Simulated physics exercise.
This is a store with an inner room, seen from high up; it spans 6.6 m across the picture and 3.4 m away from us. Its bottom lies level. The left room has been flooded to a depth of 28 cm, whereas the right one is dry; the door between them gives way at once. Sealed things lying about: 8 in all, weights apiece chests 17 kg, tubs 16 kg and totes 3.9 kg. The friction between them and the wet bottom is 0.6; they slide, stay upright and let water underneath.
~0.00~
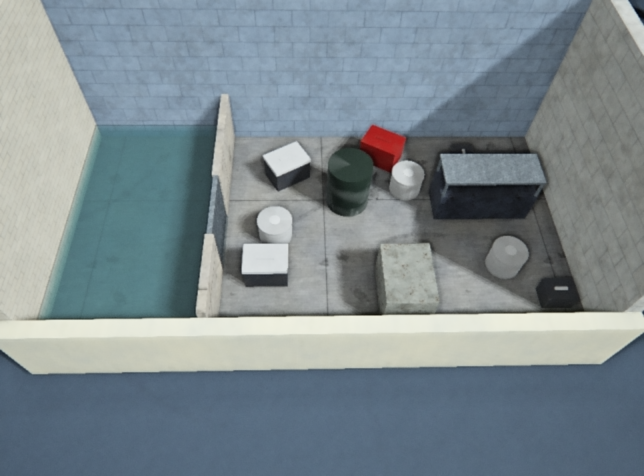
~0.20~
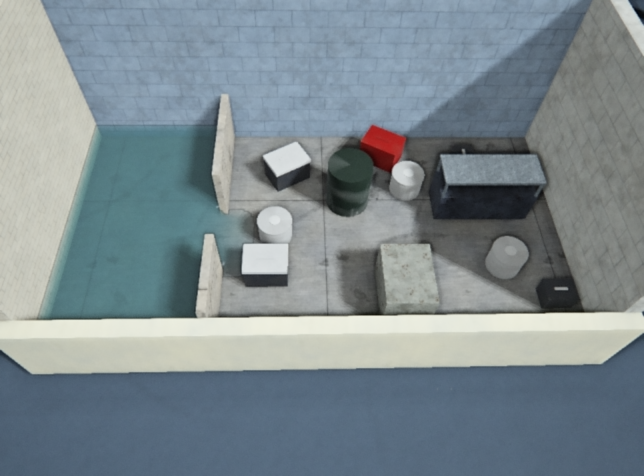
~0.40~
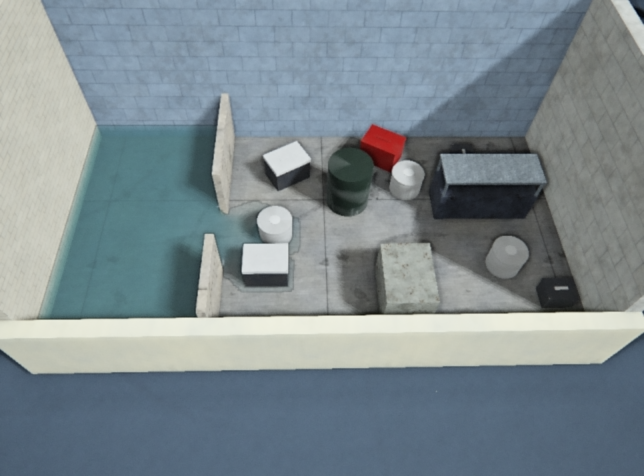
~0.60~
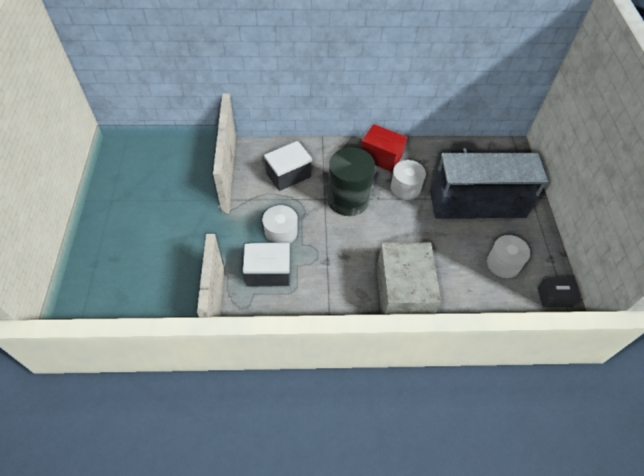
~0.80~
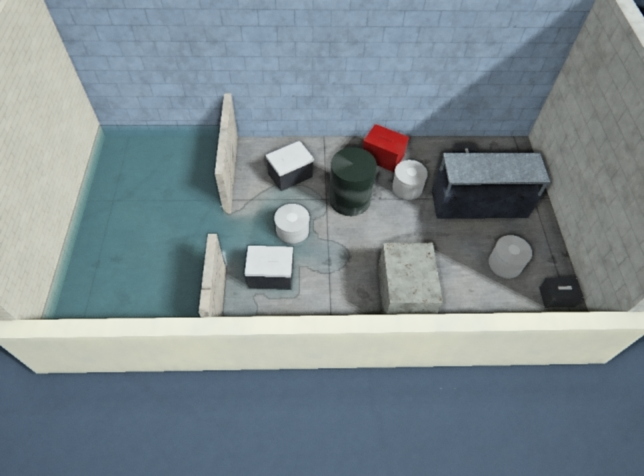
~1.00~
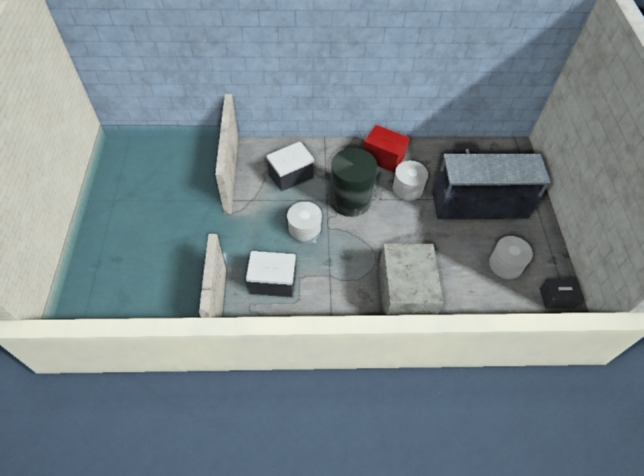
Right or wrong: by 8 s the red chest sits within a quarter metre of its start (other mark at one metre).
Right.
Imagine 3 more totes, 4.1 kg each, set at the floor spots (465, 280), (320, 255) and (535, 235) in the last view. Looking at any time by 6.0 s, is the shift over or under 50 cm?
Respectively: A smaller shift, a bigger shift, a smaller shift.
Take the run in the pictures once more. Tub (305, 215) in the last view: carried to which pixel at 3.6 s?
About (417, 216), give or take.
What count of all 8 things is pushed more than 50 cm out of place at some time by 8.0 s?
I get 1.
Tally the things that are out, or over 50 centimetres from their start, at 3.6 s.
By then 1.
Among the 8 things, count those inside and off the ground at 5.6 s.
The number is 1.
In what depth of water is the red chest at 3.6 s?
Depth approx. 4 cm.
After 1.6 s the red chest is near (387, 139), 0.0 m from its start, aground; 0 afloat.
After 3.6 s the red chest is near (387, 139), 0.0 m from its start, aground; 0 afloat.
After 5.6 s the red chest is near (387, 139), 0.0 m from its start, aground; 1 afloat.
After 8.0 s the red chest is near (387, 139), 0.0 m from its start, aground; 2 afloat.
